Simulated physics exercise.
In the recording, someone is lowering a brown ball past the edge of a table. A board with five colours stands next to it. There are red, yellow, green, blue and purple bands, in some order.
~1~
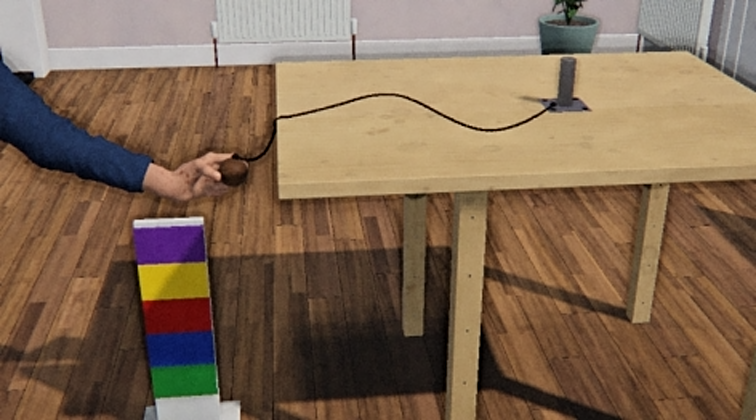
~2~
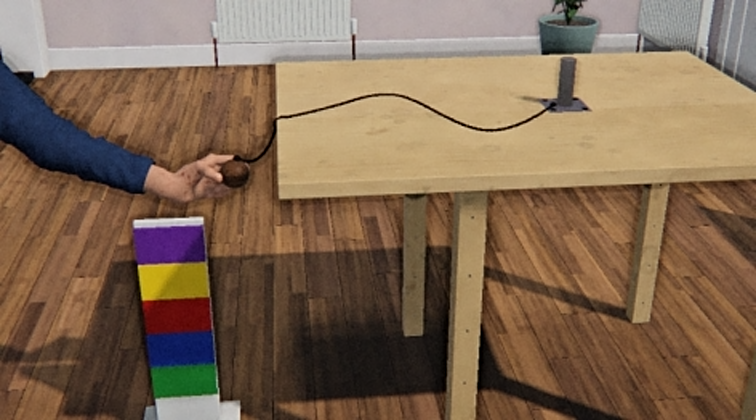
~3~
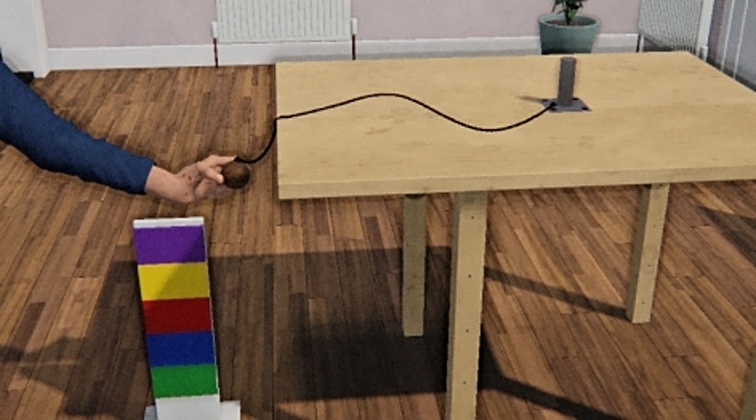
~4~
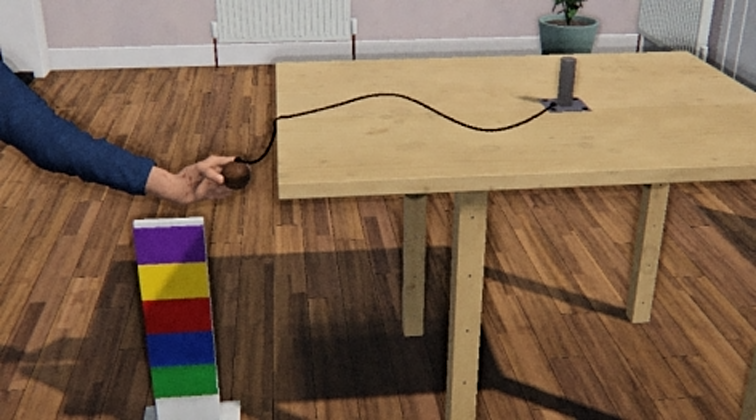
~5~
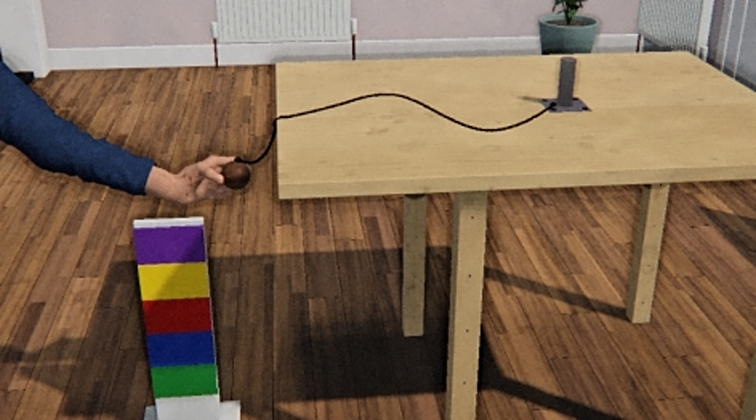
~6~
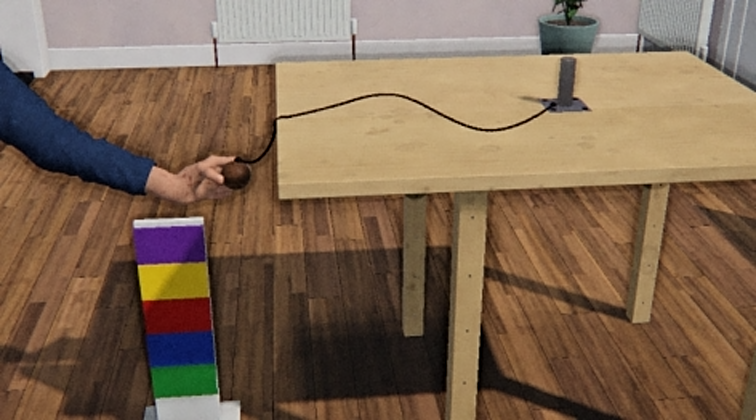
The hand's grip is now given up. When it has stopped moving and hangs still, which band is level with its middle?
Red.
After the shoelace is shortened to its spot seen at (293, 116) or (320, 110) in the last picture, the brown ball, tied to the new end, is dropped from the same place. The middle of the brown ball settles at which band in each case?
Taking them in turn, you'd get purple, then higher than all five.
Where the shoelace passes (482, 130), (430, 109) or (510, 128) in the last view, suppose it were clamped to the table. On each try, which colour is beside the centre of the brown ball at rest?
First try yellow, second try purple, third try yellow.
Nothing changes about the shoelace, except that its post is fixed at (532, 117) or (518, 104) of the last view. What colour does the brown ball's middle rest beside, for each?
First try: Blue; second try: Blue.
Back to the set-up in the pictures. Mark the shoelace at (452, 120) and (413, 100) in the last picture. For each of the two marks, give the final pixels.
They finish at (405, 116) and (332, 122) respectively.
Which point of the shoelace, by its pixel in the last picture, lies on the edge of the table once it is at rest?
You'll find it somewhere near (368, 97).
A little later, ball near (294, 273); level with yellow.
Next, ball near (301, 314); level with red.
When it is over, ball near (277, 314); level with red. Its middle rests at the red band.
